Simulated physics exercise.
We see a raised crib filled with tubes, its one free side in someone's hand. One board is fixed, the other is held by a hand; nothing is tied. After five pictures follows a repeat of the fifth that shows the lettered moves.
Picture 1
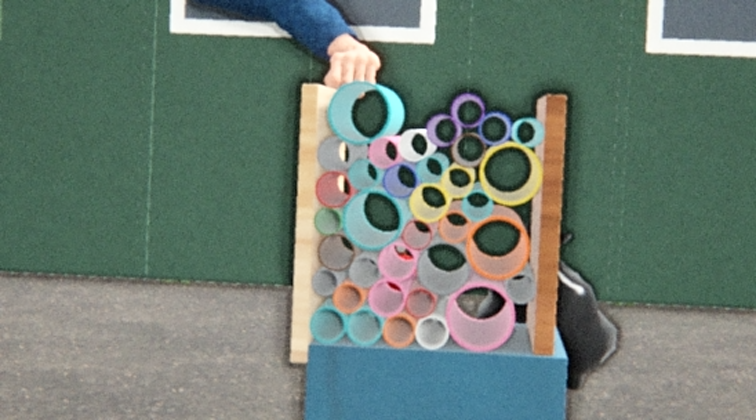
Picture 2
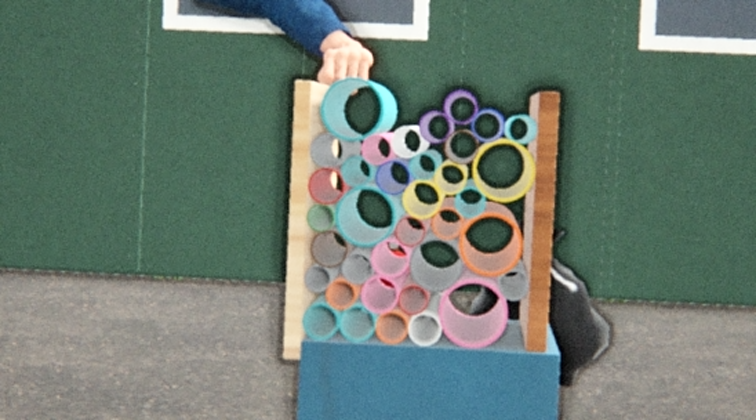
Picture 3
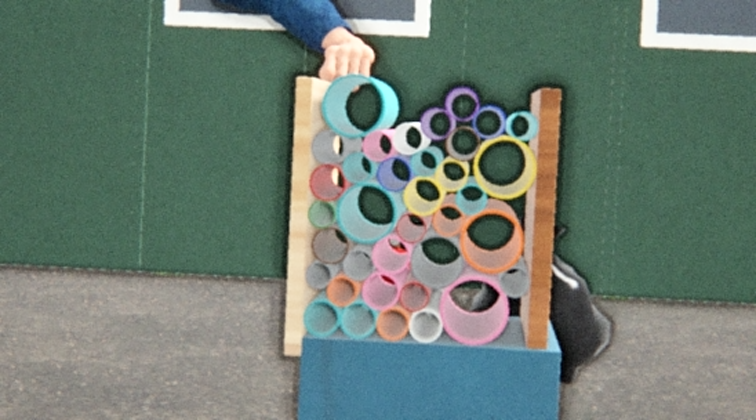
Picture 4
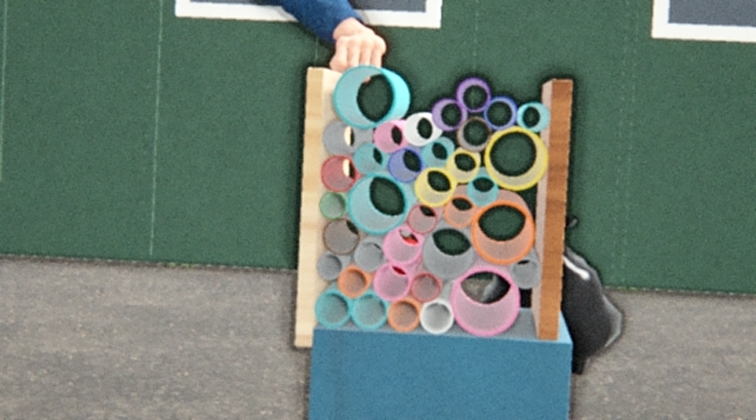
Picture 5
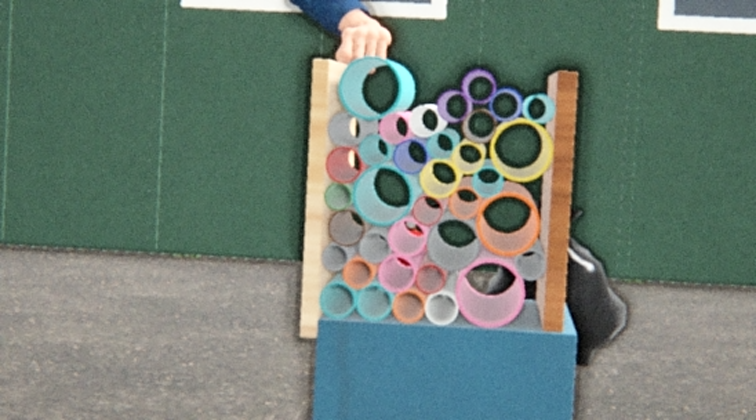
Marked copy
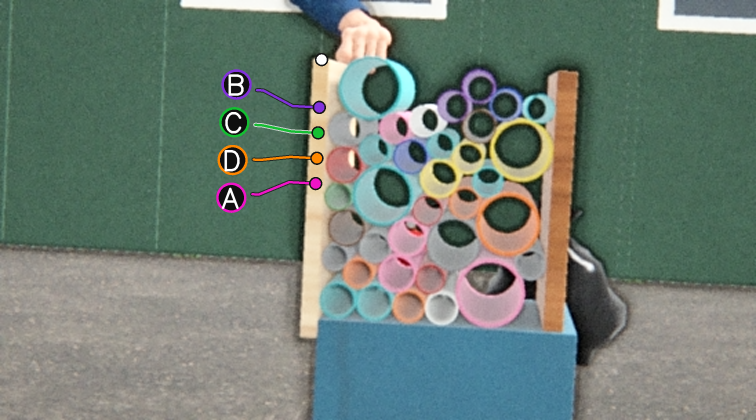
A hand stays at the crib of colourful tubes as the view shifts slightly.
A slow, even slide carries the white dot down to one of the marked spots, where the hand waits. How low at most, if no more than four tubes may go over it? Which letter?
It can be let down to A.
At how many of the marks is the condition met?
Four of the four.
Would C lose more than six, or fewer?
At C, fewer than six.
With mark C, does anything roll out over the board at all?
No.
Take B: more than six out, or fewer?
It loses fewer than six.
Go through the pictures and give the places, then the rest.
A turquoise tube (328, 326); a pink tube (388, 298); a grey tube (325, 282), in the first picture.
A grey tube (318, 279); a turquoise tube (365, 216), in the second picture.
A turquoise tube (358, 168), in the third picture.
A white tube (419, 130), in the fourth picture.
Side board (332, 191); a turquoise tube (338, 301); a pink tube (397, 274), in the fifth picture.
On the marked copy, A at (316, 183); B at (320, 107); C at (318, 133); D at (317, 158); the white dot at (322, 60).
With A. Early on, top of the board (328, 116).
Further on, top of the board (325, 180).
At the end, top of the board (325, 184), two out over the board.
As for the rest, B none out over the board; C none out over the board; D none out over the board.
